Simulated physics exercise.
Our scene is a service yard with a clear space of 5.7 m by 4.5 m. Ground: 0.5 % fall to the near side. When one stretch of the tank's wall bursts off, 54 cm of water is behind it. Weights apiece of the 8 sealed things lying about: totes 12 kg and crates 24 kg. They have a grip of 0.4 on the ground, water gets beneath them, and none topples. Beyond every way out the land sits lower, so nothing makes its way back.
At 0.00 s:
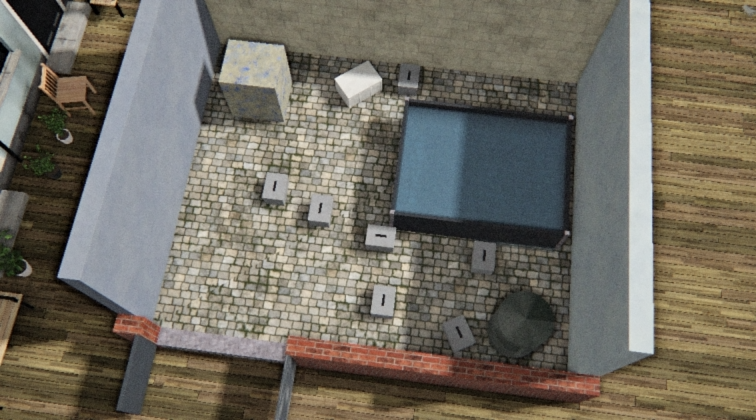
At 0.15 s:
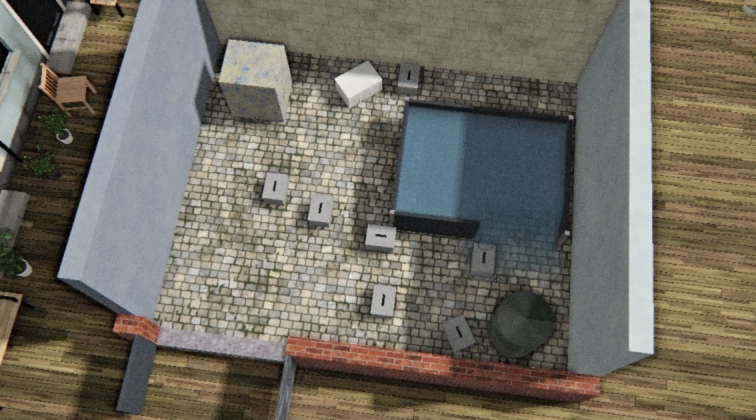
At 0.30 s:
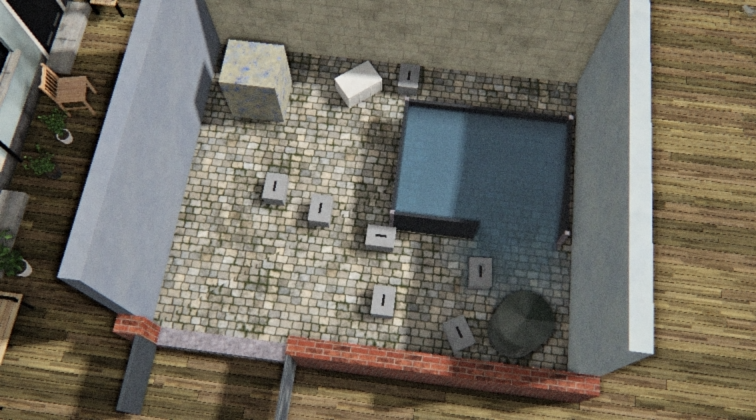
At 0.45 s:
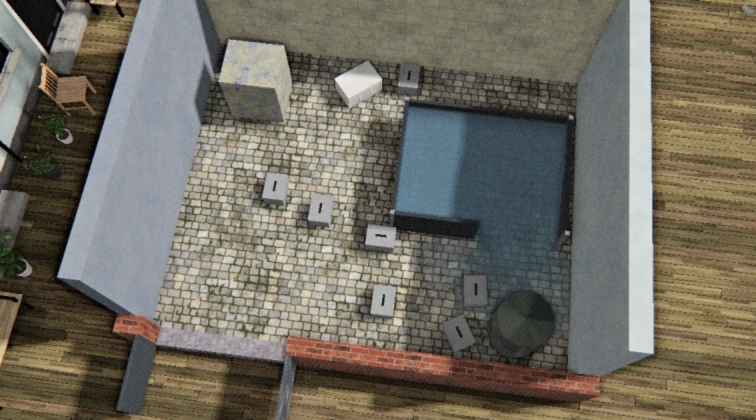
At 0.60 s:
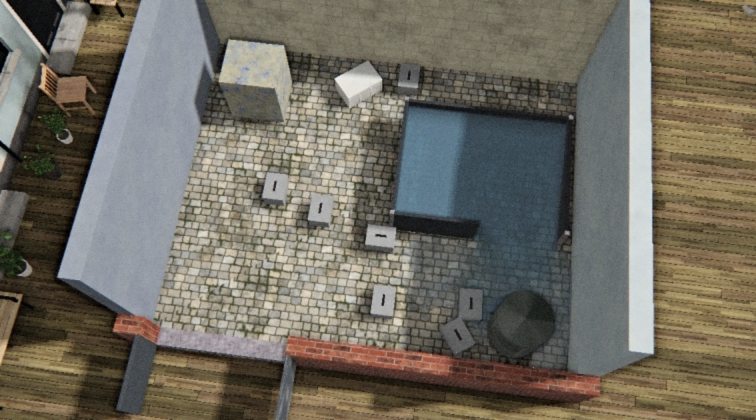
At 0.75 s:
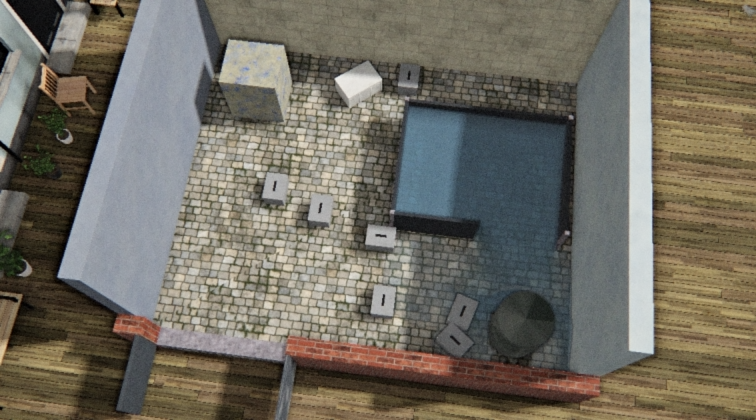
In a walled, stone-paved yard, part of the near side of a big tank of water broke away, and water spread across the paving as one grey box slid toward another by the brick edge.
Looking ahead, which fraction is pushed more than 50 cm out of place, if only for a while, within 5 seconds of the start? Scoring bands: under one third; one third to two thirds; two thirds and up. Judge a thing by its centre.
Centre band.
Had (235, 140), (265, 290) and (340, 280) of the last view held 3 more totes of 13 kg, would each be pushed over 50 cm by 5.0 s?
Well, in turn they are below that, above that and above that.
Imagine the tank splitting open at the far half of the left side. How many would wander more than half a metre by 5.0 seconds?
In that case 1 of them.
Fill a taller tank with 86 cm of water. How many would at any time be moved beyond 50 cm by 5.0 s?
Then 4 of them.
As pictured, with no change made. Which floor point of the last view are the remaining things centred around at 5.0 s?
Centred roughly on (328, 153).
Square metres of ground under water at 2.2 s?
About 10.5 m2.
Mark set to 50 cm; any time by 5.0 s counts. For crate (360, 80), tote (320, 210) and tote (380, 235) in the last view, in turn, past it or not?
Result, in order: Undershooting / undershooting / undershooting.
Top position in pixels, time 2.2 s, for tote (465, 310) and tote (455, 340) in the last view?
Estimated pixels: (303, 313) and (340, 324).
After 1.1 s 1 of 8 are over 50 cm from their spots; 0 afloat.
After 2.2 s 3 of 8 are over 50 cm from their spots; 1 afloat.
After 3.5 s 3 of 8 are over 50 cm from their spots; 1 afloat.
After 5.0 s 3 of 8 are over 50 cm from their spots, and 3 have been at some point; 0 afloat.
